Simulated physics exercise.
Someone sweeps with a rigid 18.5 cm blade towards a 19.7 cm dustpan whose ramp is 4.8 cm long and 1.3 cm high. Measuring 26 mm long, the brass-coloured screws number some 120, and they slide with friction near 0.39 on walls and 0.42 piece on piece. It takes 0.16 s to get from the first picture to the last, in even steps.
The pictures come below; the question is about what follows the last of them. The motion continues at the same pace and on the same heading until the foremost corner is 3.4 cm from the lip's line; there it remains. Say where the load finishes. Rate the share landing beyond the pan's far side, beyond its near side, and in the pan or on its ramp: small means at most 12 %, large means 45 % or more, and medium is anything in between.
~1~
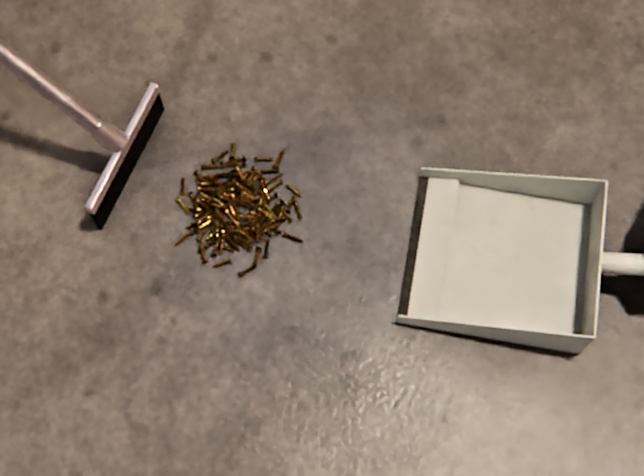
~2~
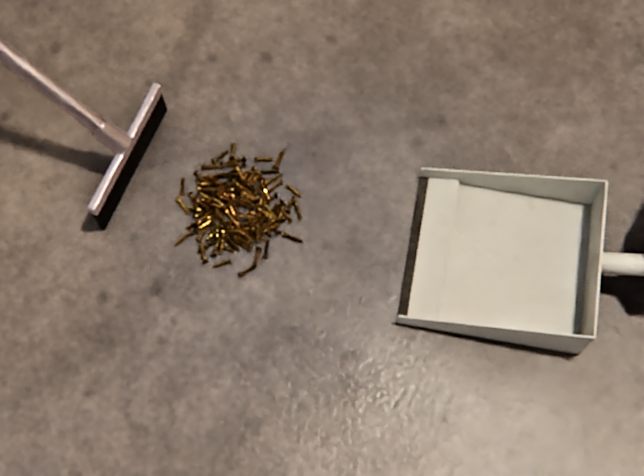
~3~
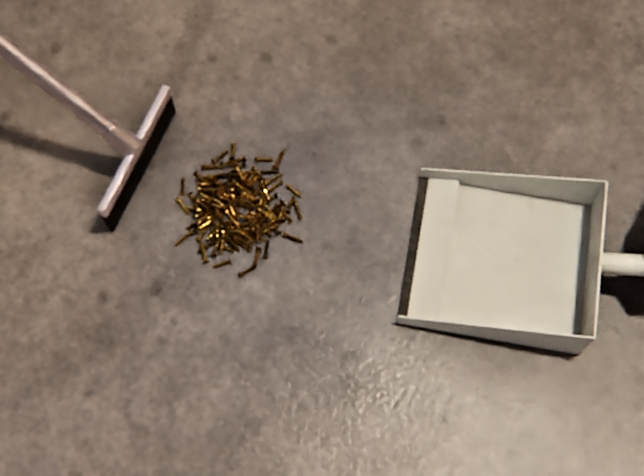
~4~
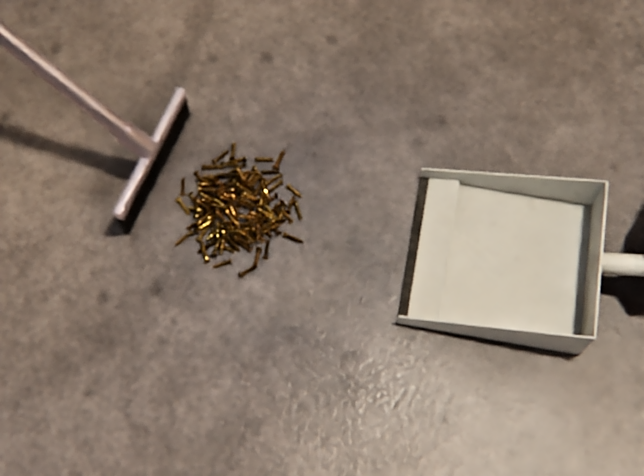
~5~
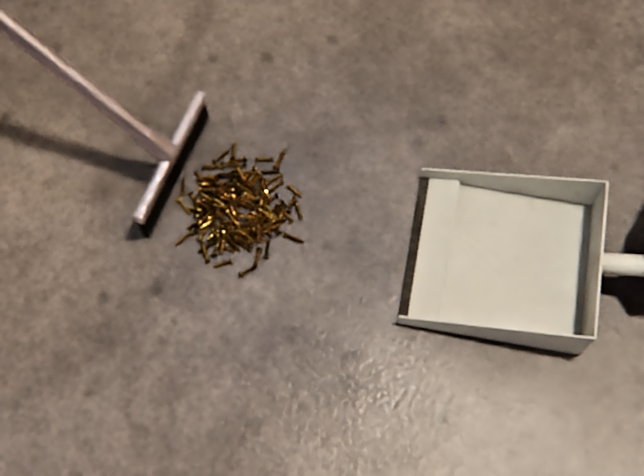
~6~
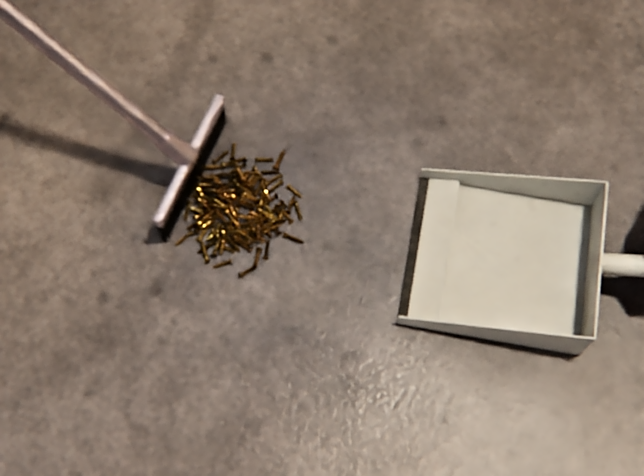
Shares: Far side - small; near side - small; pan - medium.
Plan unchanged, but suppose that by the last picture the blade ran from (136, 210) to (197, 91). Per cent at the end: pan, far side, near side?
Pan 5; far 10; near 0.
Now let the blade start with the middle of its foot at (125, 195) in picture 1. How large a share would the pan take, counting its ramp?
30 per cent, roughly.
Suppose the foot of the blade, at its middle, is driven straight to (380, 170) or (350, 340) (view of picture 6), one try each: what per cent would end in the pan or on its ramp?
Close to 10 and 10 percent, in that order.
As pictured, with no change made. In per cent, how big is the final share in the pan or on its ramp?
I'd say close to 25 per cent.
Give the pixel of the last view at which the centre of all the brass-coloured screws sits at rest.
(400, 247).
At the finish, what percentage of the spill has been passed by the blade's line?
Something like 10 per cent, roughly.
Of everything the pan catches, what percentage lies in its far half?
Roughly 60 per cent.
Then, 0.15 s after the last picture, middle of the blade 16 cm from the lip; 0 % over the lip, far side 0 %, near side 0 %.
Then, 0.25 s after the last picture, middle of the blade 8 cm from the lip; 0 % over the lip, far side 0 %, near side 5 %.
Then, 0.49 s after the last picture, middle of the blade 5 cm from the lip; 30 % over the lip, far side 5 %, near side 5 %.
In the end, far side 5 %, near side 5 %, pan 25 %, in front of the lip or behind the blade 65 %.
